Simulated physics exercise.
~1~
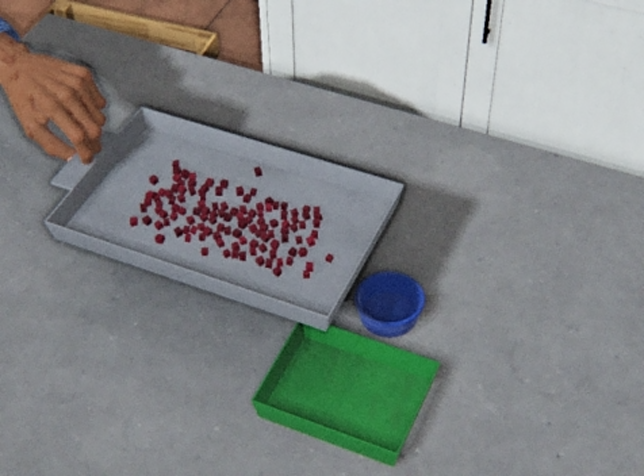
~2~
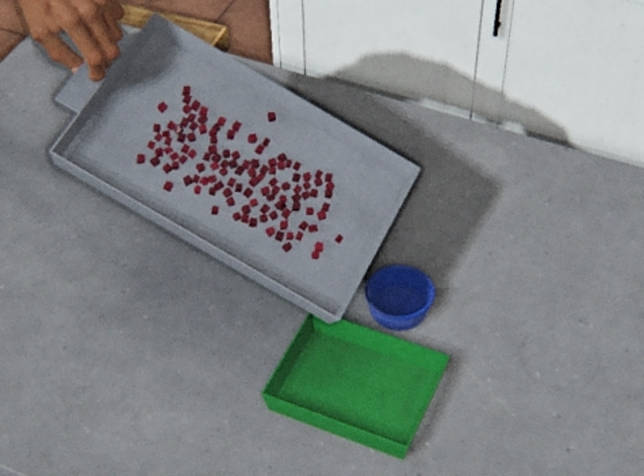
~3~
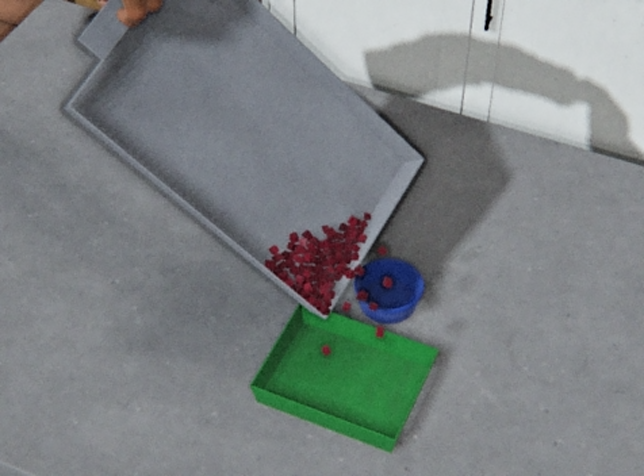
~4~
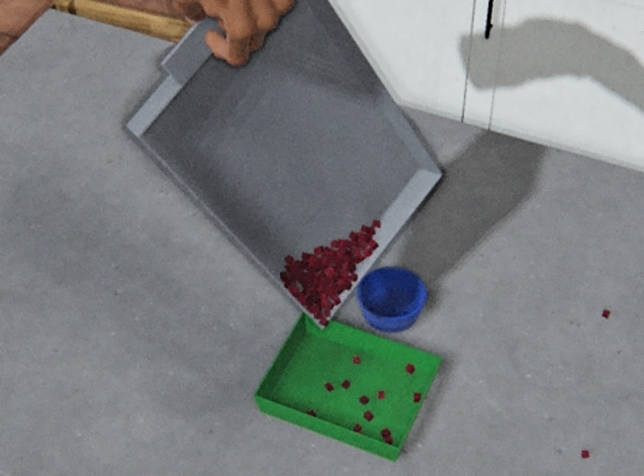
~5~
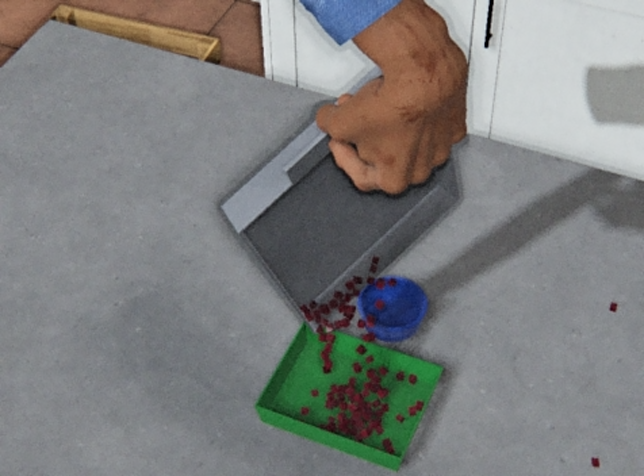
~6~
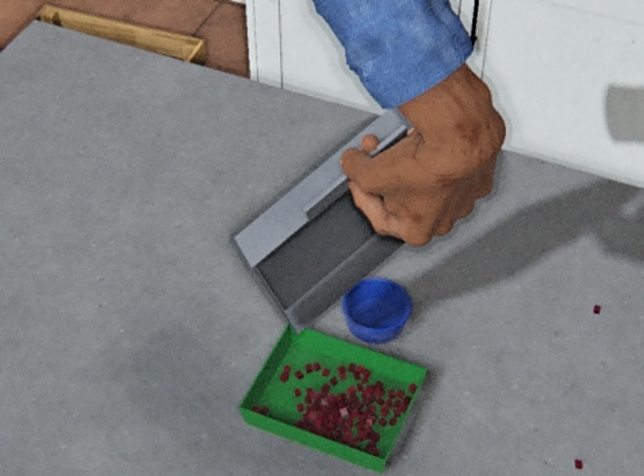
Hand tilting a grey tray steeply, tipping small dark red cubes into a green tin beside a blue dish, a few scattering.
